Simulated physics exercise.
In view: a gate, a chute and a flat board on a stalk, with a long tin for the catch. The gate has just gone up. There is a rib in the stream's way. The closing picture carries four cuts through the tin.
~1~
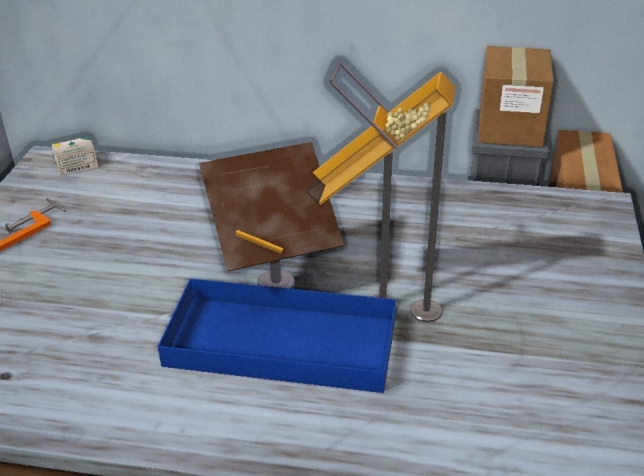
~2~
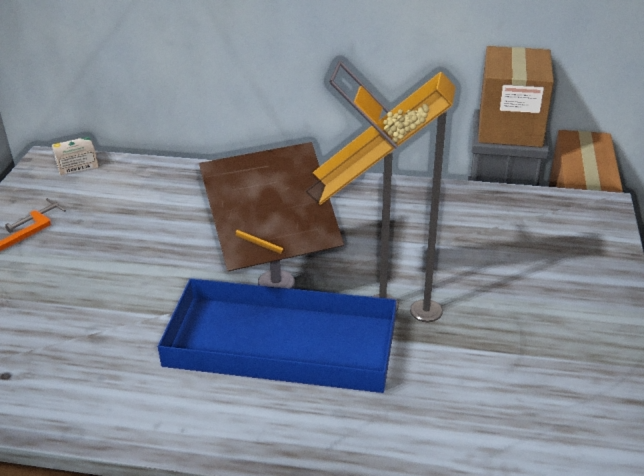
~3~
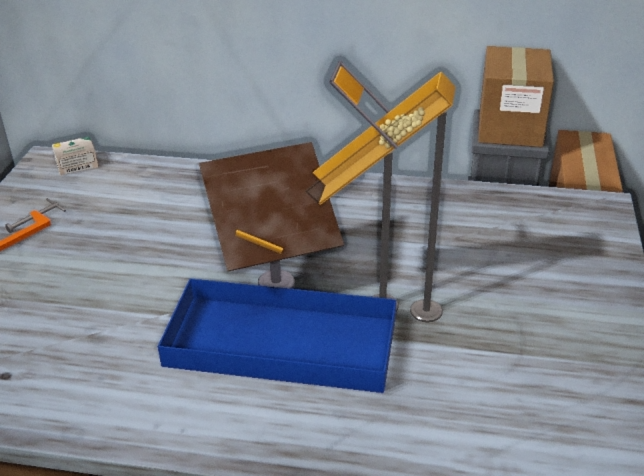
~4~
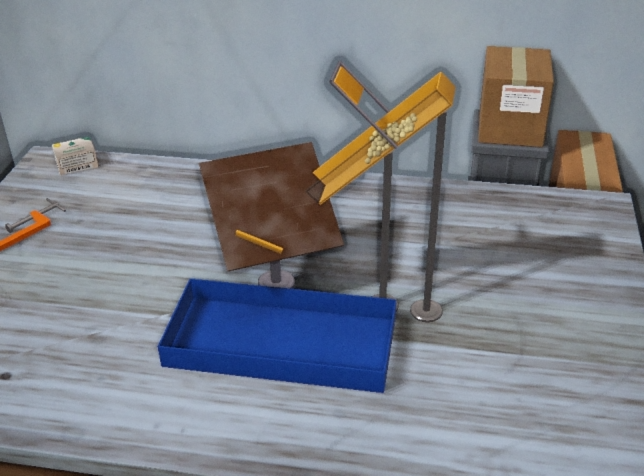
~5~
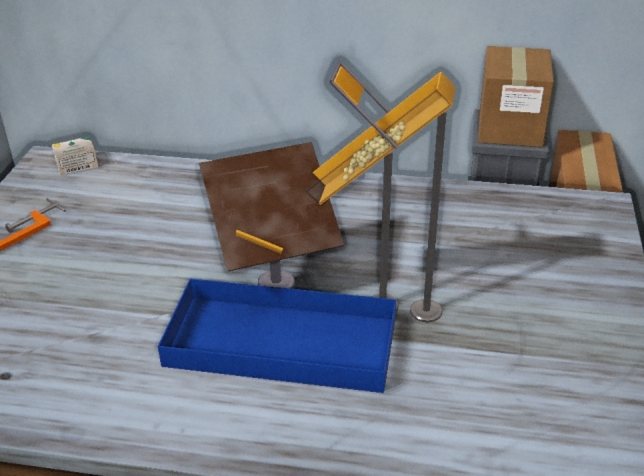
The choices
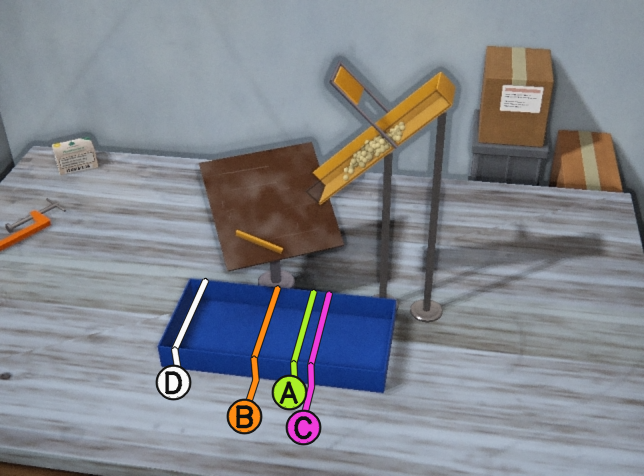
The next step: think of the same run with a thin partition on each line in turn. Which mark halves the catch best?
Line A.
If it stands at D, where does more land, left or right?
More lands on the right.
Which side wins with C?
The left side.
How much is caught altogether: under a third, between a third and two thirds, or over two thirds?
Over two thirds.
On the marked copy, line A crosses the front rim at (293, 362); line B crosses the front rim at (254, 357); line C crosses the front rim at (311, 364); line D crosses the front rim at (175, 348).
Choosing A, of what is caught, close to half on the left of the divider, close to half on the right.
Choosing B, of what is caught, a small share on the left of the divider, all but a few on the right.
Choosing C, of what is caught, all but a few on the left of the divider, a small share on the right.
Choosing D, of what is caught, only a few on the left of the divider, all but a few on the right.
